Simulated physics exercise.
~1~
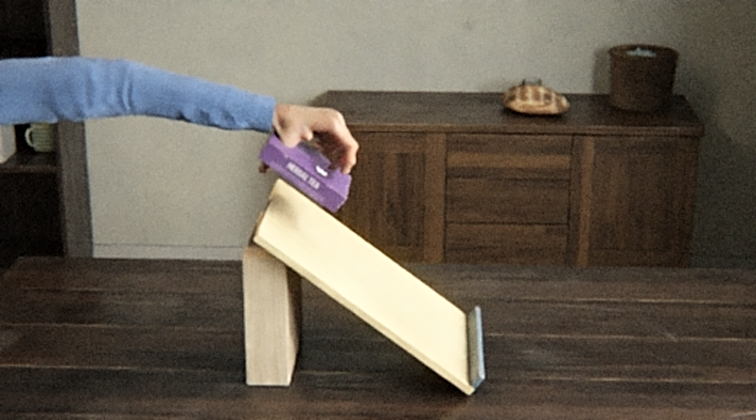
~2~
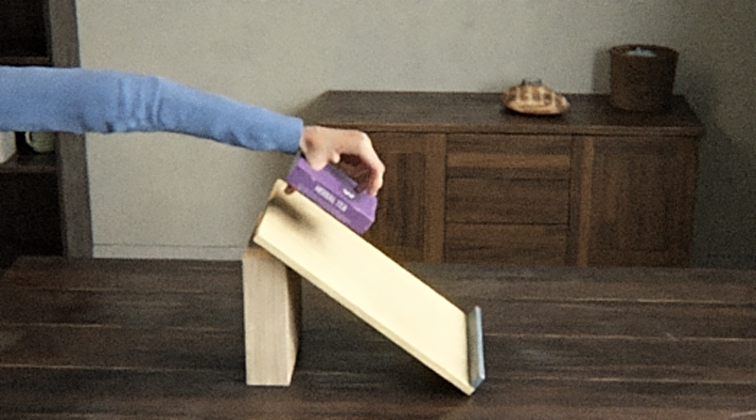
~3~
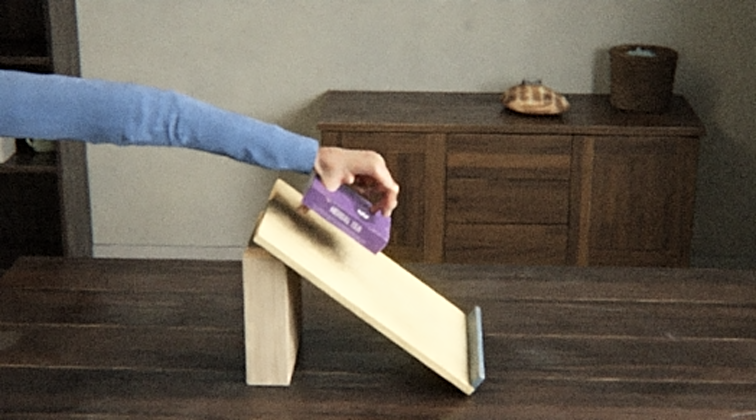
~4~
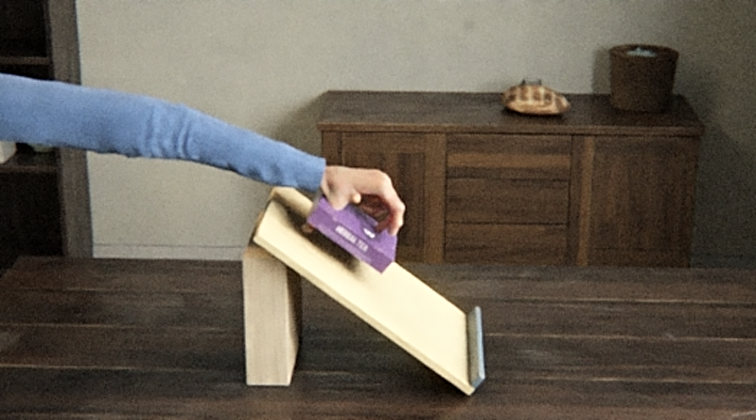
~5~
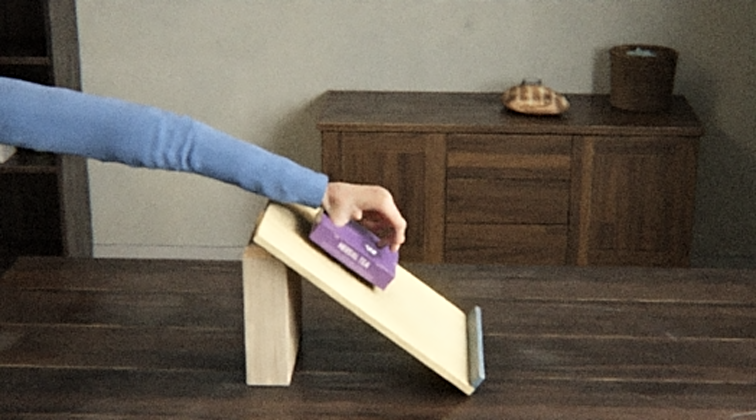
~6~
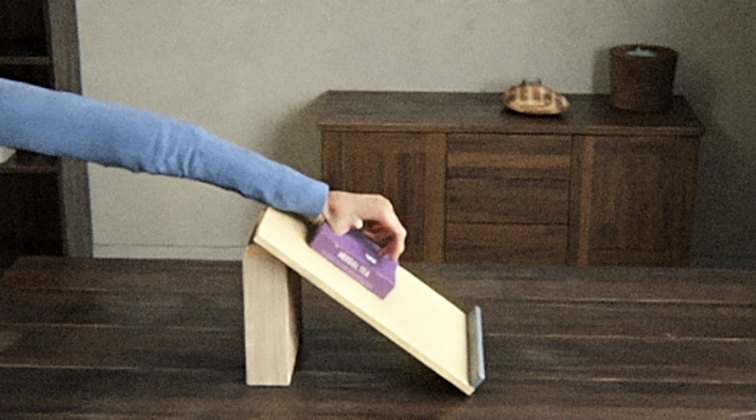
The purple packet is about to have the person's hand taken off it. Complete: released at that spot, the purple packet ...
Released at that spot, the purple packet travels down the board.
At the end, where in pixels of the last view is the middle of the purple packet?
It finishes at around (439, 316).
Then, 0.30 s after the last picture, purple packet slid a little near (379, 272).
Then, 0.40 s after the last picture, purple packet slid about its own width near (408, 293).
Then, 0.50 s after the last picture, purple packet slid about its own width near (439, 315).
At rest, moved from the start, purple packet. Seen from the same camera at the end, purple packet near (439, 315). The purple packet goes downhill.
